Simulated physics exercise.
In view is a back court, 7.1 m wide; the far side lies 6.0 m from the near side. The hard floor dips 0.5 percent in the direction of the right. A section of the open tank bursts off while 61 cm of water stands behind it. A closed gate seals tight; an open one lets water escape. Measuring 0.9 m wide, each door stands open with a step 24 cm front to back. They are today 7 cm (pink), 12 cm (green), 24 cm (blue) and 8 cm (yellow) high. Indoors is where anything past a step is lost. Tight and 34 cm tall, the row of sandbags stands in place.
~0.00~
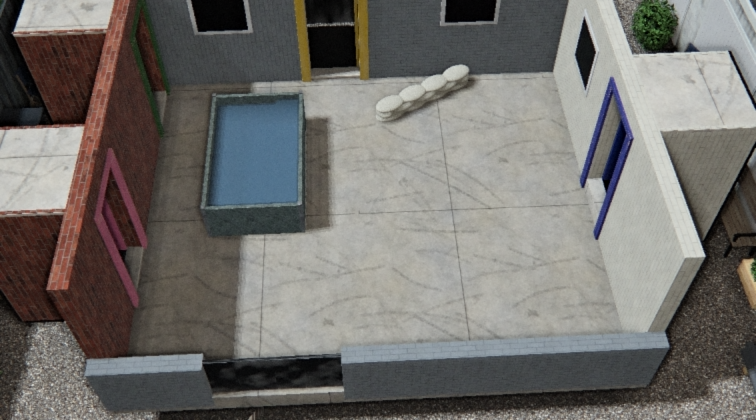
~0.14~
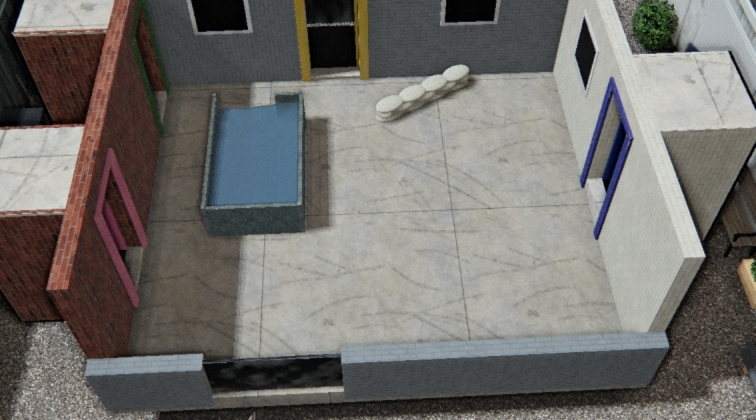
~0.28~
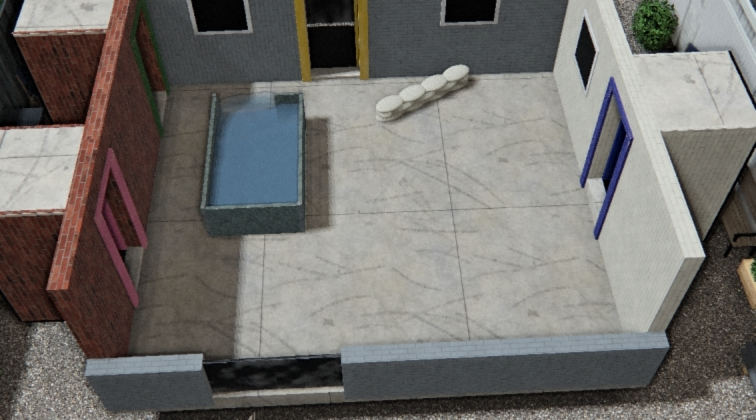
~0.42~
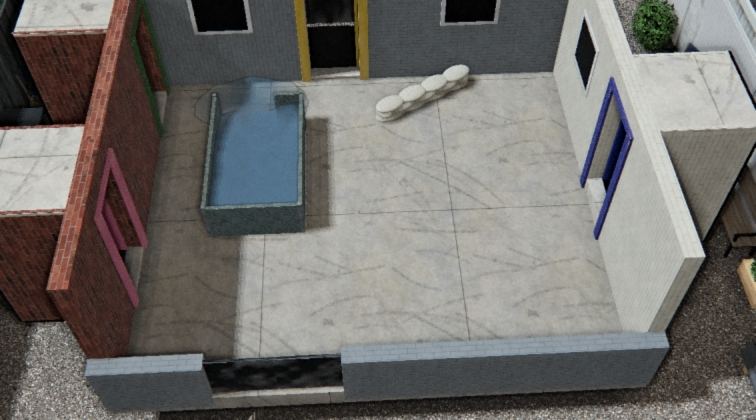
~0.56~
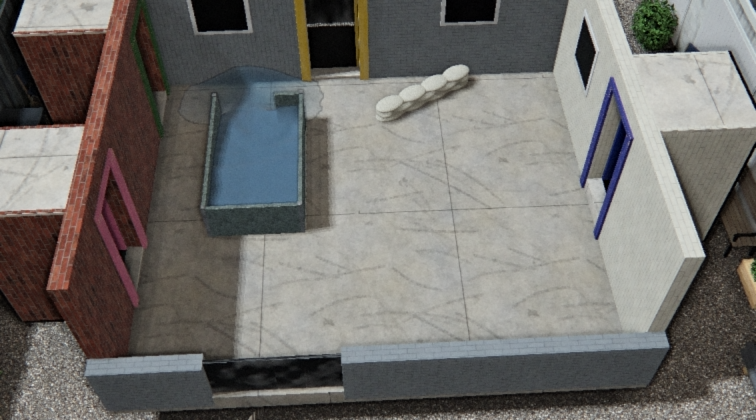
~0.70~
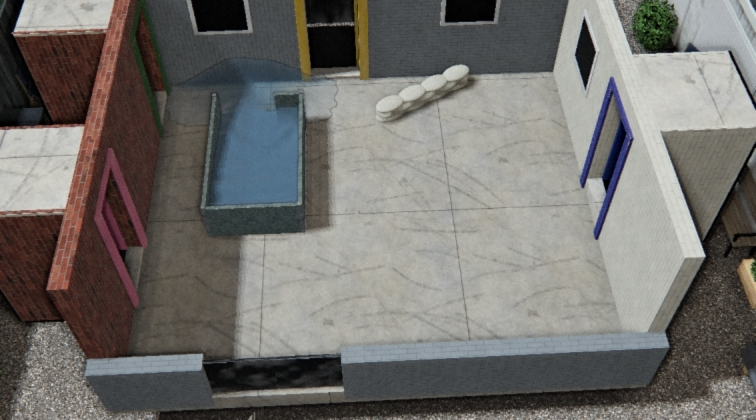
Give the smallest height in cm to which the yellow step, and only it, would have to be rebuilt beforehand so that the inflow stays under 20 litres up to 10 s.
Roughly 11 cm.
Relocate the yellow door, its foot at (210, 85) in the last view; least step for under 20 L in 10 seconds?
Minimum: Close to 29 cm.
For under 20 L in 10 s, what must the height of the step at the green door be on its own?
I'd raise green to close to 30 cm.
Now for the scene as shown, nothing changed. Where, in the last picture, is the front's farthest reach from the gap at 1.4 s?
In the last picture, around (405, 79).
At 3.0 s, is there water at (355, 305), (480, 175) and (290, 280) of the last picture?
So the three spots come out spared, spared, spared, in that order.
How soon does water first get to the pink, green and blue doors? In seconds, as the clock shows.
Door pink 2.8 s / door green 0.8 s / door blue 7.0 s.
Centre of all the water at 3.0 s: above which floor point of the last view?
Approximately (271, 140).
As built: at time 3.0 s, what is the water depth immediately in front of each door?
Depths in cm - pink: 2, green: 24, blue: 0, yellow: 9.
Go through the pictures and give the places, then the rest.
The open tank at (255, 150) is whole and still, 61 cm deep; the yellow door at (333, 37) is dry, in the first frame.
Water pours out on the far side and has run 0.3 m, to a hidden place; about 5 cm deep outside, 61 cm at the back, in the second frame.
Water pours out on the far side and has run 0.7 m, to a hidden place; about 9 cm deep outside, 61 cm at the back, in the third frame.
The gap is on the far side, the front 1.0 m out at (288, 83); the back of the open tank holds 61 cm, in the fourth frame.
The front is at (311, 82), 1.2 m from the gap on the far side; 1.9 m2 of floor is wet, 61 cm left at the back, in the fifth frame.
Water pours out on the far side and has run 1.4 m, to (330, 81); about 9 cm deep outside, 57 cm at the back; the yellow door at (333, 37), 1.9 m from the gap, is still 0.1 m from the nearest water, in the sixth frame.
After 1.4 s water covers 10 % of the floor, deepest (50 cm) near (169, 87); 10 cm at the yellow door, 0 litres in over its 8 cm step.
After 3.0 s water covers 30 % of the floor, deepest (40 cm) near (454, 77); 9 cm at the yellow door, 6 litres in over its 8 cm step.
After 10.0 s water covers 75 % of the floor, deepest (13 cm) near (626, 362); 9 cm at the yellow door, 46 litres in over its 8 cm step.
At the yellow door as built, the water arrived by 0.8 s and peaked near 15 cm at 4.8 s.
Run again over the same 10 s with other heights there, 36 litres in over 9 cm, 15 litres over 12 cm. The limit of 20 litres is kept from about 11 cm up.
